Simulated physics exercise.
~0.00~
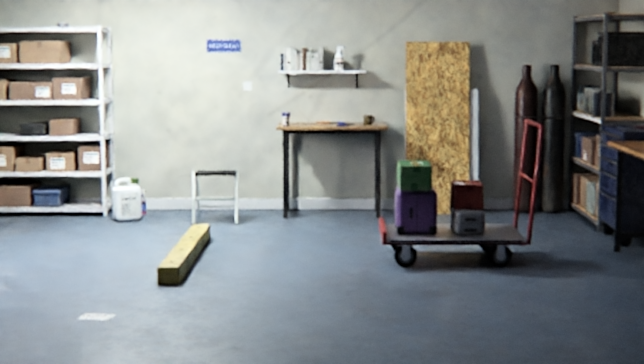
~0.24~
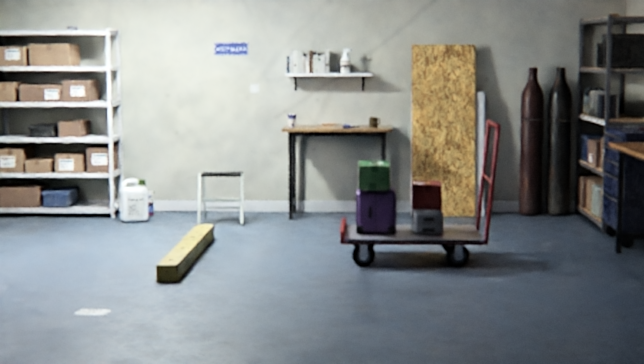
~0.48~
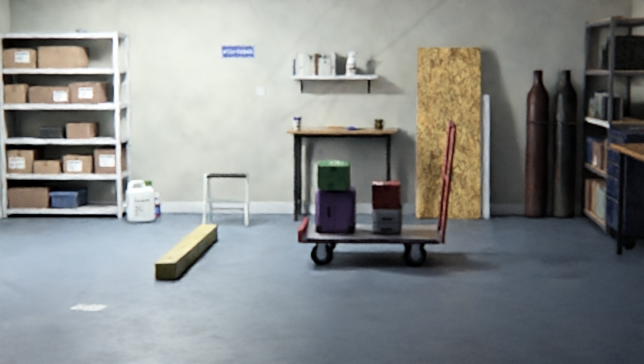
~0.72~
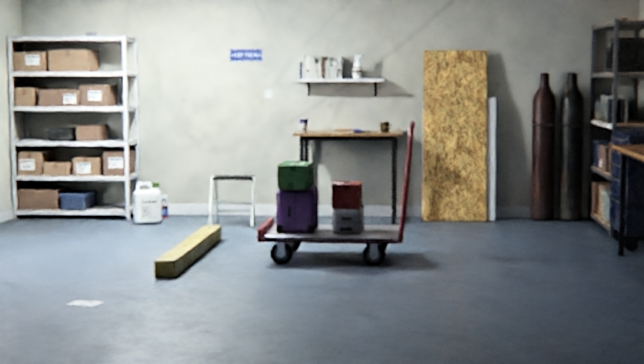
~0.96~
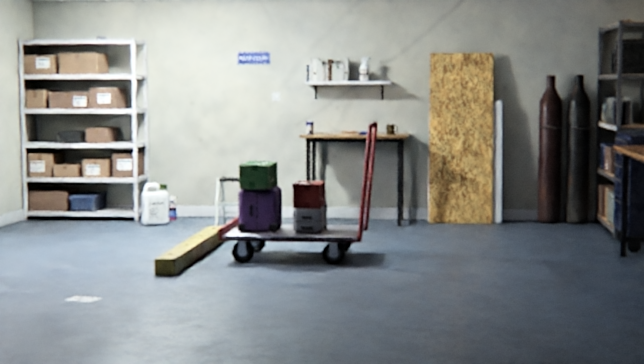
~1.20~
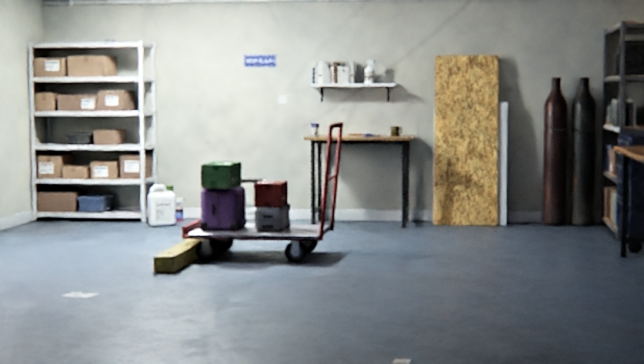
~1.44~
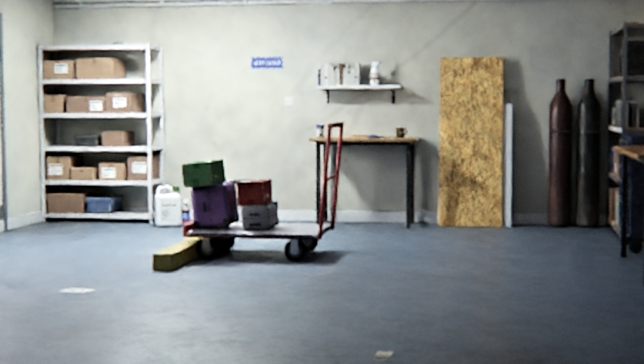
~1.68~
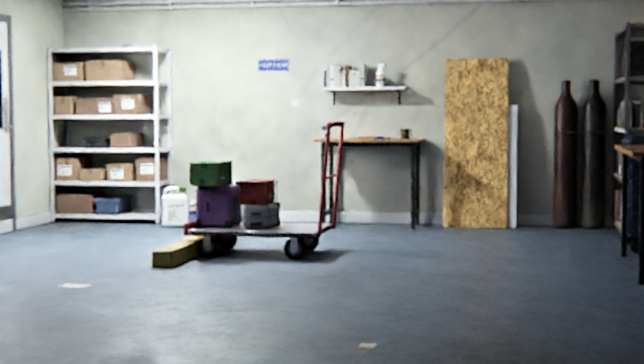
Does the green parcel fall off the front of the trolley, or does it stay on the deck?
The green parcel stays on the deck, still on top of the purple suitcase after the trolley stops against the beam.
